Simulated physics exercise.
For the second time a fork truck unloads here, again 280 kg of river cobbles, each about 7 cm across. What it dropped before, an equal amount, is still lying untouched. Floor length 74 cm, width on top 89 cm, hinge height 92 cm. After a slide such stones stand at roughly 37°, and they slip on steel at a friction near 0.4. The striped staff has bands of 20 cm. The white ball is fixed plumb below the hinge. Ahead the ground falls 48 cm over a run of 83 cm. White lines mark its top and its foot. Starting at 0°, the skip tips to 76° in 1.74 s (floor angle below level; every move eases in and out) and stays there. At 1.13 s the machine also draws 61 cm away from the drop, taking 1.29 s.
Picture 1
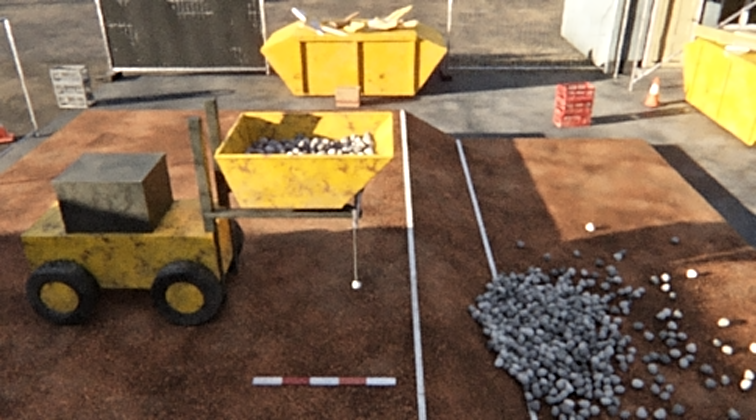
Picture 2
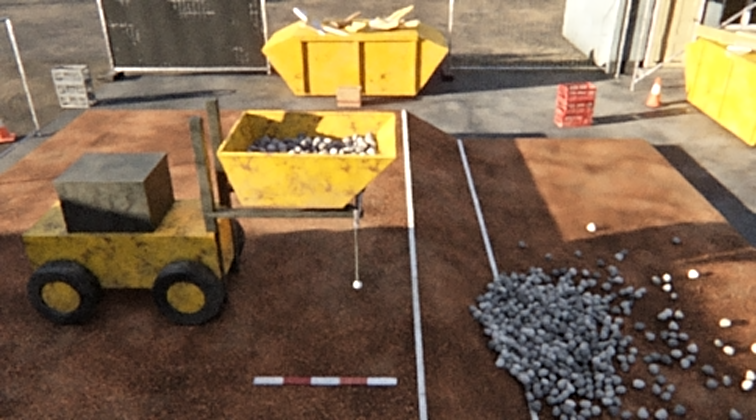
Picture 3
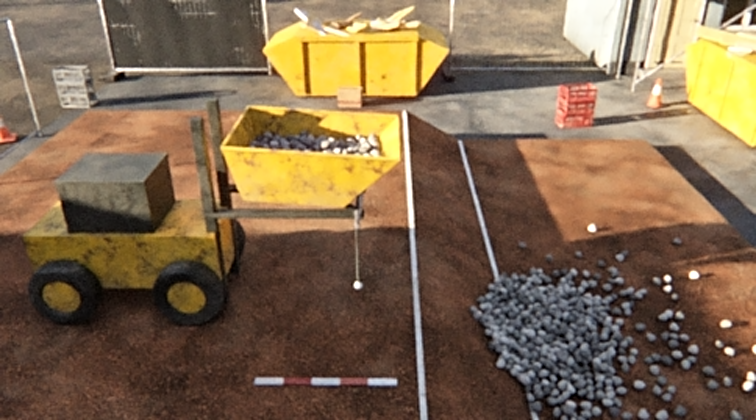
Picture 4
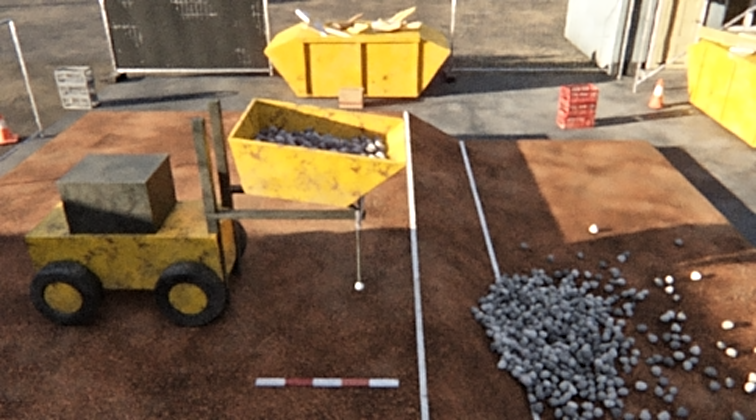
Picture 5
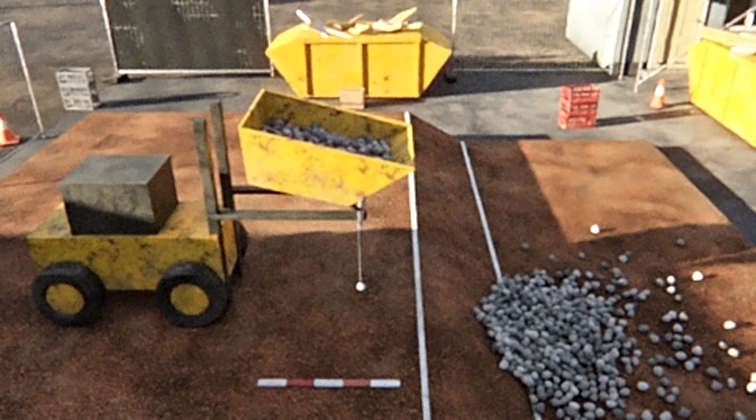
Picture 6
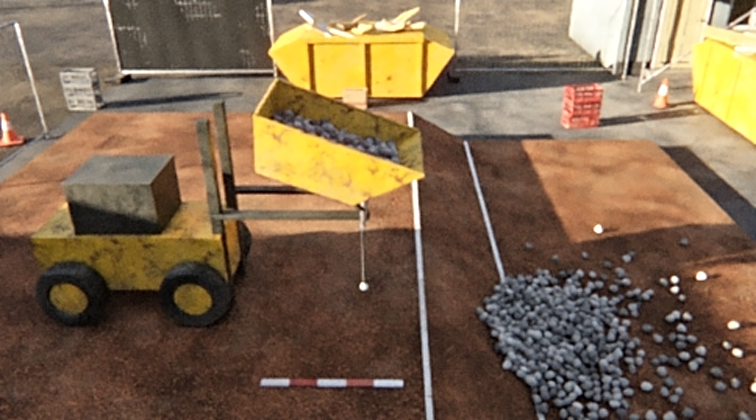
A yellow fork truck steadily tilts its raised skip of grey cobbles down toward the right.
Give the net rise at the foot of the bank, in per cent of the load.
Roughly 34 per cent of a load more.
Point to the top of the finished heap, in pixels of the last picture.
Around (403, 287).
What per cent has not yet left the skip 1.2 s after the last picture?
It holds some 35 per cent.
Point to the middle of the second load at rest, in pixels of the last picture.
Around (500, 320).
Then, 0.7 s after the last picture the floor is at 64°; in per cent of one load, 100 in the skip, 12 on the top or the slope, 87 at the foot of the bank; the foremost stones are at (754, 342).
Then, 1.2 s after the last picture the floor is at 76°; in per cent of one load, 33 in the skip, 79 on the top or the slope, 87 at the foot of the bank; the foremost stones are at (754, 342).
Then, 2.3 s after the last picture the floor is at 76°; in per cent of one load, 0 in the skip, 78 on the top or the slope, 121 at the foot of the bank; the foremost stones are at (754, 342).
Then, 4.6 s after the last picture the floor is at 76°; in per cent of one load, 0 in the skip, 77 on the top or the slope, 121 at the foot of the bank; the foremost stones are at (754, 342). Net gain at the foot of the bank, 34.
